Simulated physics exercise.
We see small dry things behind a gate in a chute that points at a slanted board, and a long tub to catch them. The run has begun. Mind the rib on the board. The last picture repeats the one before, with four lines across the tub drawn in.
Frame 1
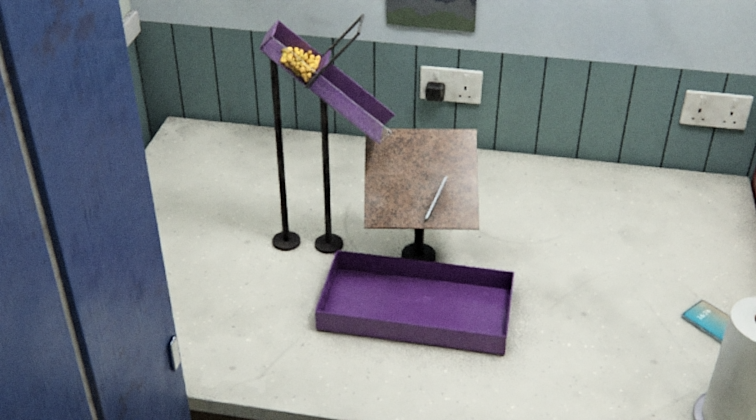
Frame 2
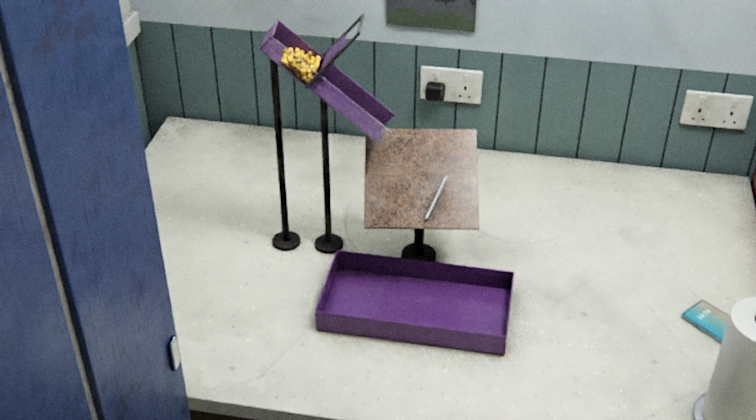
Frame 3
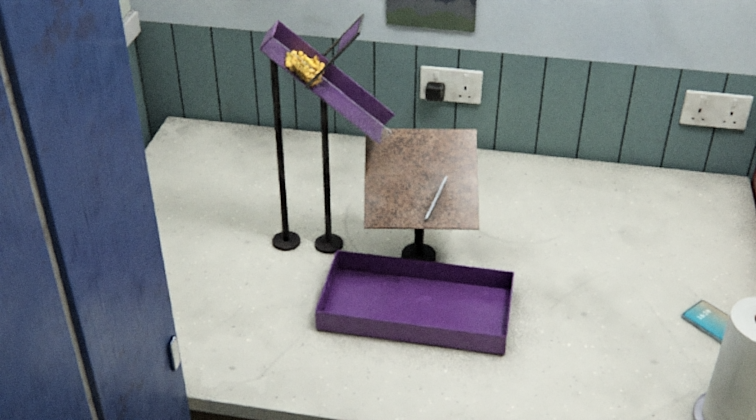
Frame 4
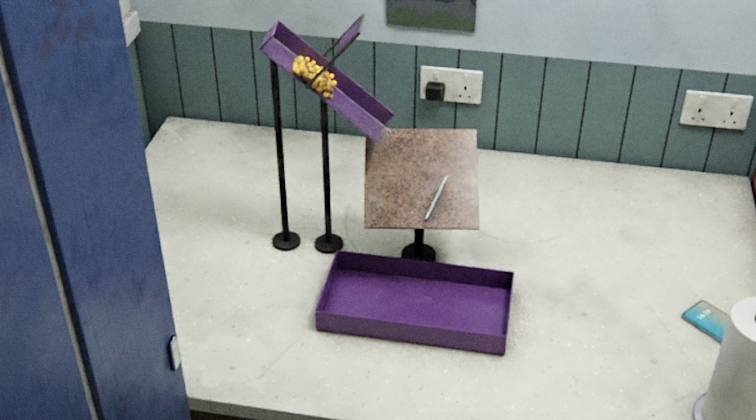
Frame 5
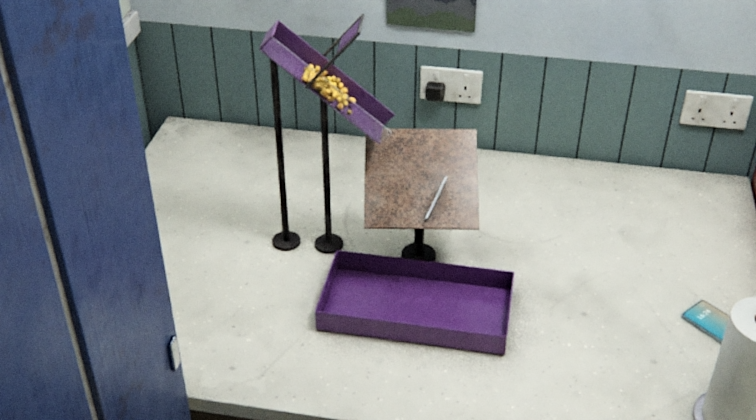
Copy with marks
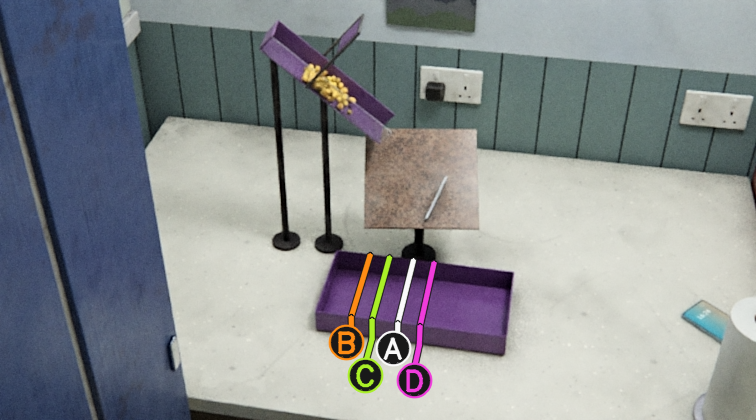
Small yellow puffed balls slid down a purple chute to the right after its gate swung up, spreading out as they went, above a slanted brown board with a thin rib and an empty purple tub.
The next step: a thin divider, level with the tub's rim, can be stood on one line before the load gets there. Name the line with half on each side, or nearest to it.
A beats the others.
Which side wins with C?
More lands on the right.
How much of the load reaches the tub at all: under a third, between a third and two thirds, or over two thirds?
It is over two thirds.
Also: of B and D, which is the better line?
It is D.
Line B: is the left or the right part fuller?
Right.
On the marked copy, line A crosses the front rim at (398, 322); line B crosses the front rim at (351, 316); line C crosses the front rim at (372, 319); line D crosses the front rim at (420, 325).
For line A, of what is caught, about half on the left of the divider, about half on the right.
For line B, of what is caught, none on the left of the divider, all on the right.
For line C, of what is caught, a stray few on the left of the divider, nearly all on the right.
For line D, of what is caught, most on the left of the divider, a small part on the right.
